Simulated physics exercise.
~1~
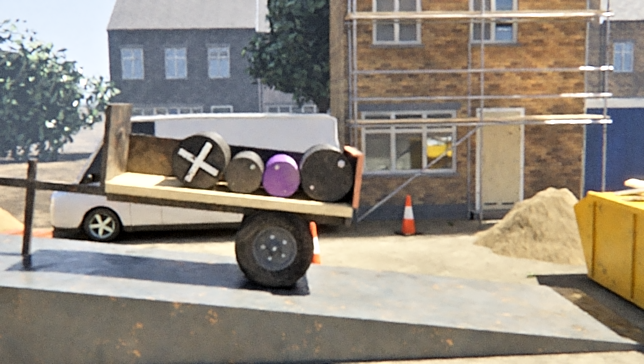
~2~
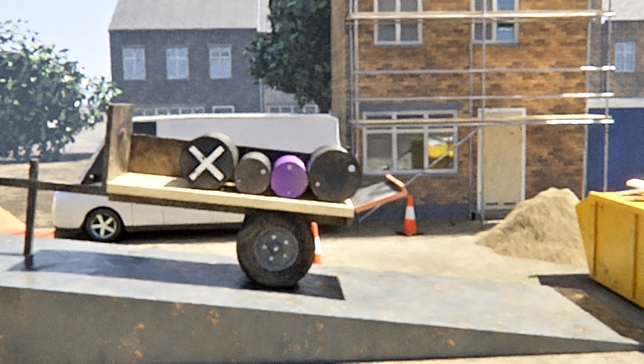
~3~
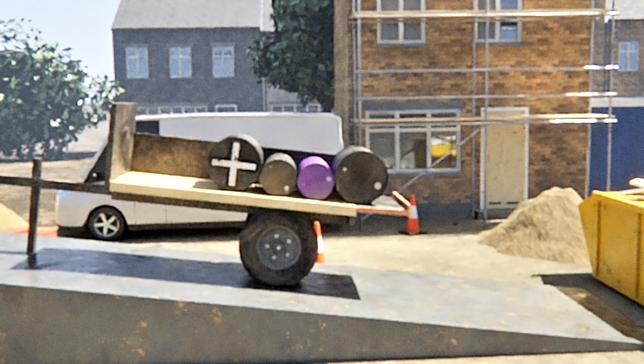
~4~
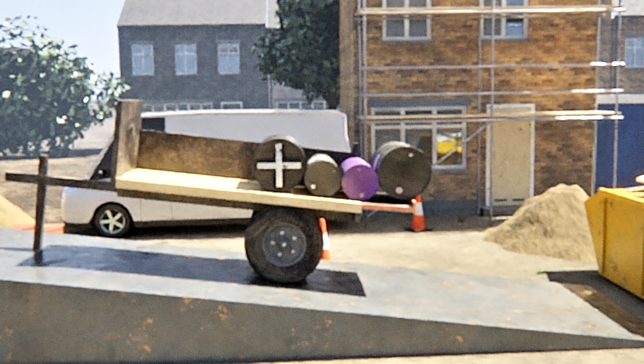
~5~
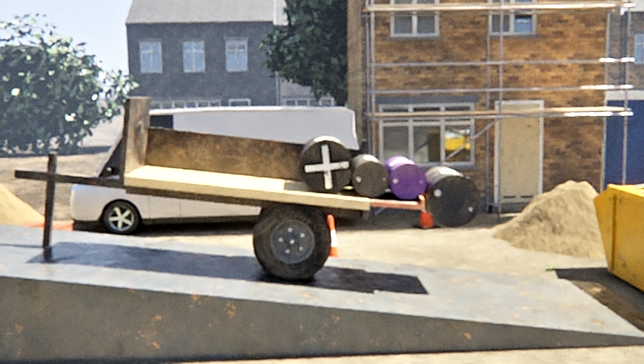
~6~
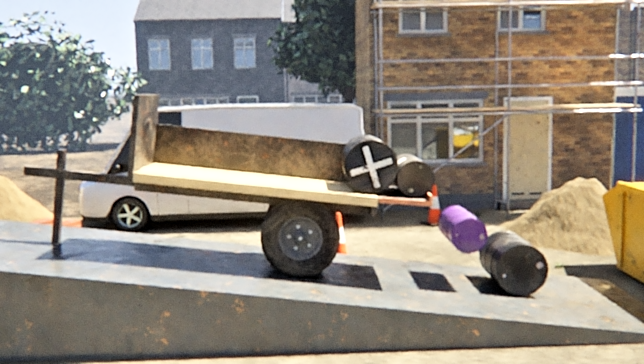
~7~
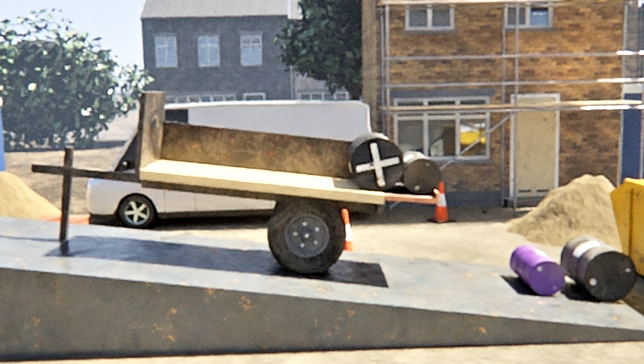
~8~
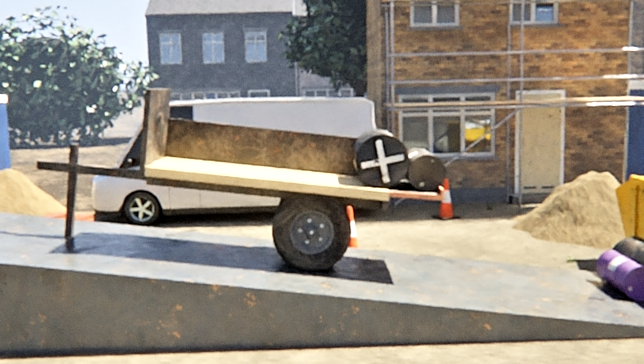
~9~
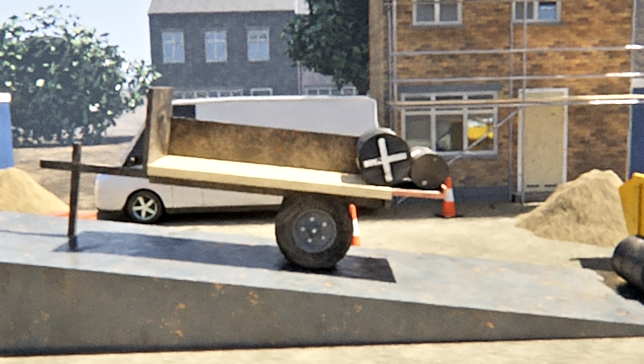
Four drums, one of them purple and another marked with a white cross, sit in a row on a wooden trailer parked on a grey ramp that slopes down to the right. Behind it, seen from the side, are a white van, a scaffolded brick house, a sand heap and a yellow skip. The tailgate drops open and all the drums roll right. The dark end drum tumbles off first and the purple one follows, both rolling down the ramp and out to the right. The crossed drum and a small dark one stay by the open gate.
